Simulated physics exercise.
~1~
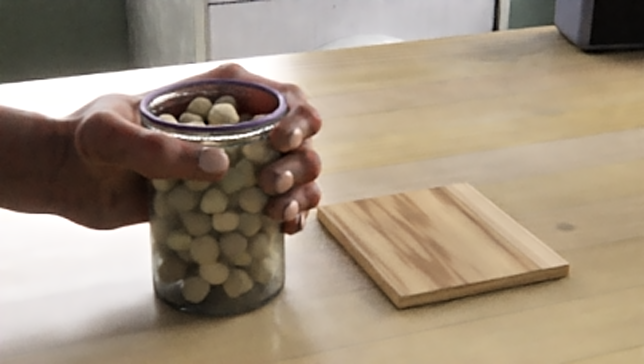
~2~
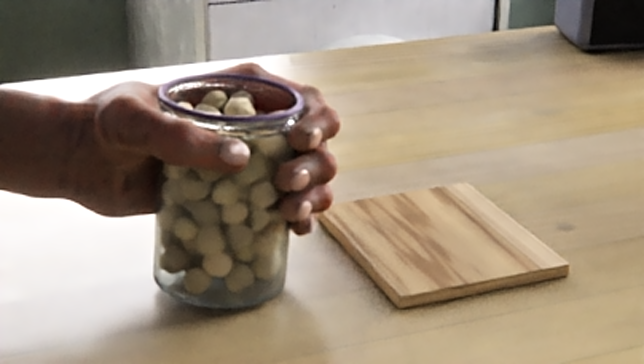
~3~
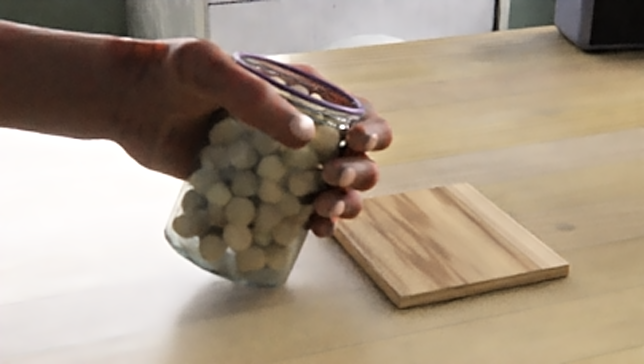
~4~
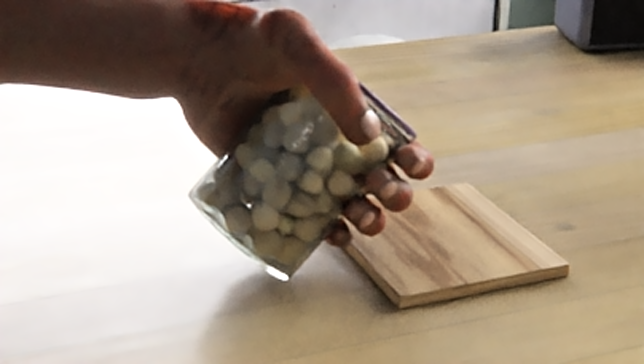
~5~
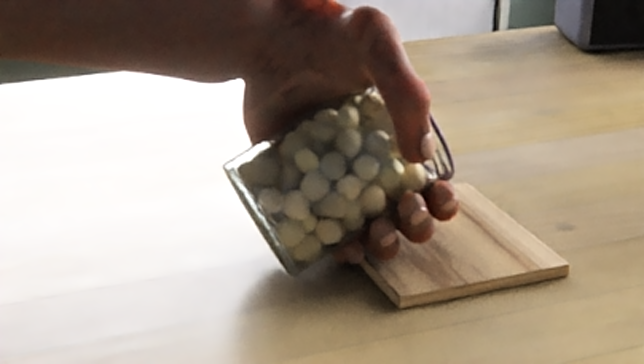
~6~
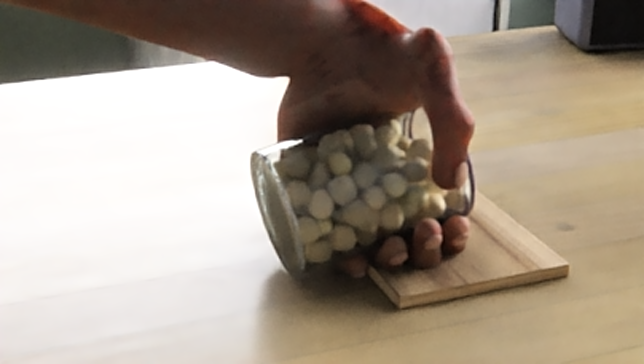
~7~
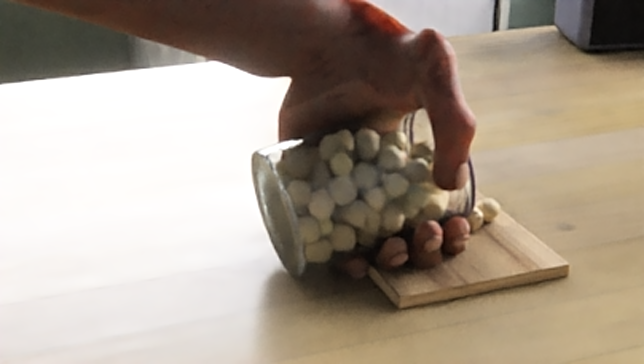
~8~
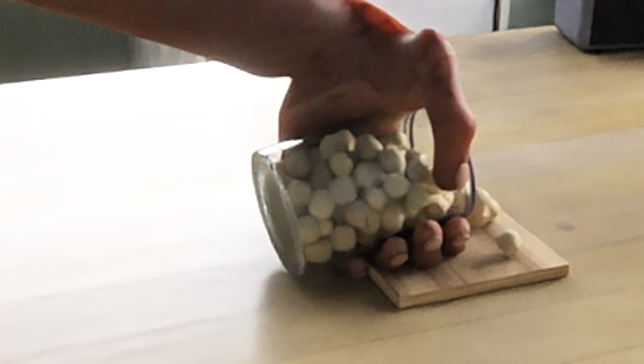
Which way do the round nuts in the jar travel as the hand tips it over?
They travel to the right, carried along in the jar as the hand lowers it onto the wooden block.
On a wooden table, a hand tips a jar onto a block, spilling a few nuts.
